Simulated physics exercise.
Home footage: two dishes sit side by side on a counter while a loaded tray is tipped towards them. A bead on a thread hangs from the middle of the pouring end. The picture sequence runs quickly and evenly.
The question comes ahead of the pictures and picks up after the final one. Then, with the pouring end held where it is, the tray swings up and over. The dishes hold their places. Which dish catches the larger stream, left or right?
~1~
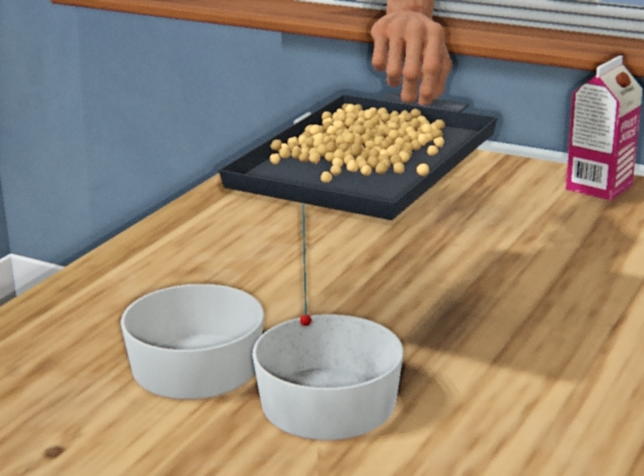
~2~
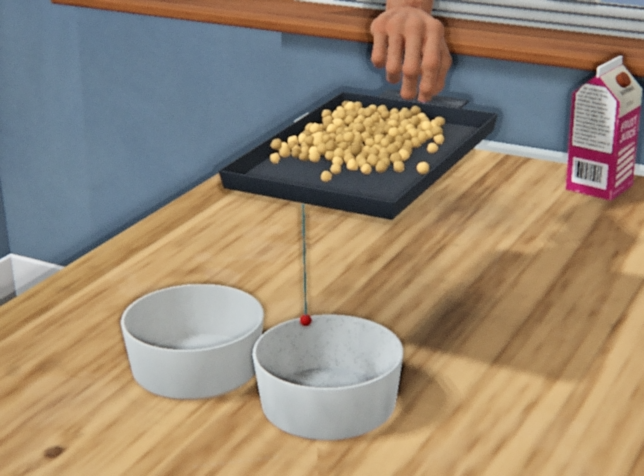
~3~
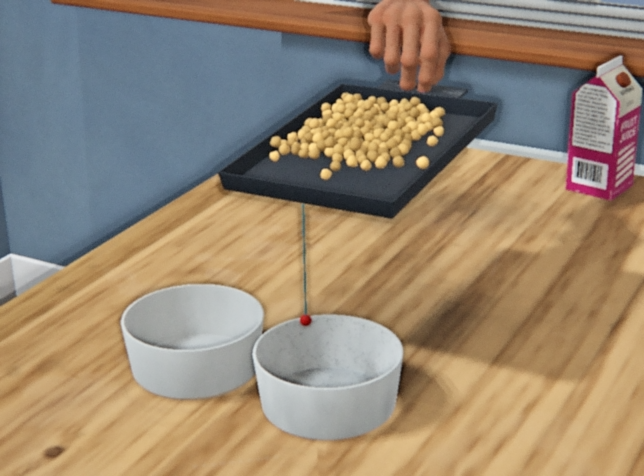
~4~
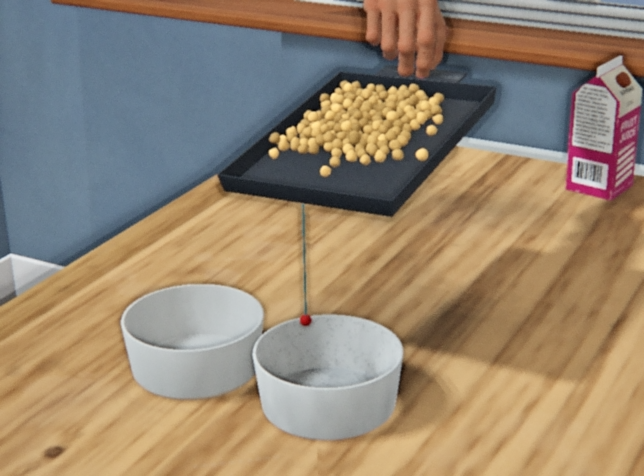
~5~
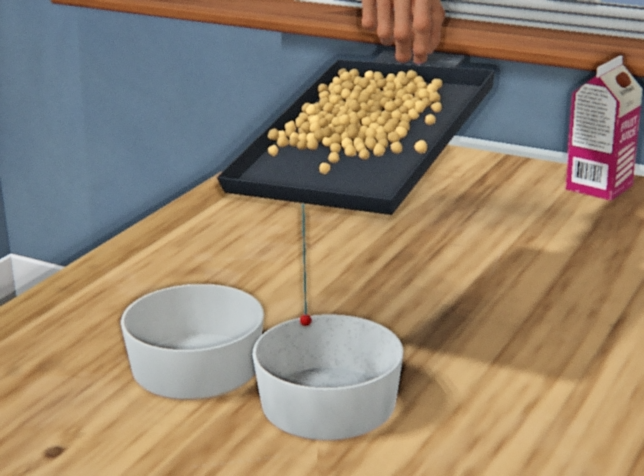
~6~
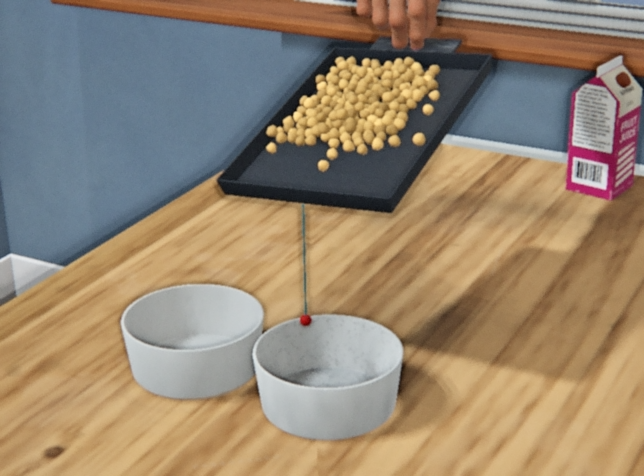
The larger heap is bound to sit in the left dish there.
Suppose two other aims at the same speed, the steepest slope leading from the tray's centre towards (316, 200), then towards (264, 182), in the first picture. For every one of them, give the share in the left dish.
The first try yields 10 percent and the second 90 percent.
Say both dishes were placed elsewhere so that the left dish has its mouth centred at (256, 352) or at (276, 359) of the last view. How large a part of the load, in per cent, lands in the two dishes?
You'd get about 70 per cent first and about 60 per cent second.
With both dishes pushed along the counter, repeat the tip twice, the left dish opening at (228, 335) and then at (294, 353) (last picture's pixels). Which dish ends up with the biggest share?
The first time the left-side one comes out ahead, the second time the left-side one.
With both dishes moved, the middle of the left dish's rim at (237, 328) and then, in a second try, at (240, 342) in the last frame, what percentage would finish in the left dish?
It would be near 80 per cent first and near 90 per cent second.
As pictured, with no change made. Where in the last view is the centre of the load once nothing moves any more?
The centre ends up roughly at (213, 386).
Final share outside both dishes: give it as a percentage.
Roughly 30 percent of the load.
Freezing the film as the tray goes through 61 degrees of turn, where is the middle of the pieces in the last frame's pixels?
Somewhere about (267, 151).
Soon after the last picture, tray tipped steeply; most on the tray; a stray few in the left dish; a stray few outside both; a small part in the air.
A little later, tray tipped past a quarter turn; about two thirds on the tray; a stray few in the right dish; a small part in the left dish; a small part outside both; a small part in the air.
Later still, tray tipped past a quarter turn; about a quarter in the right dish; about half in the left dish; about a third outside both; a stray few in the air.
At rest, tray tipped past a quarter turn; about a quarter in the right dish; about half in the left dish; about a third outside both; a stray few in the air.
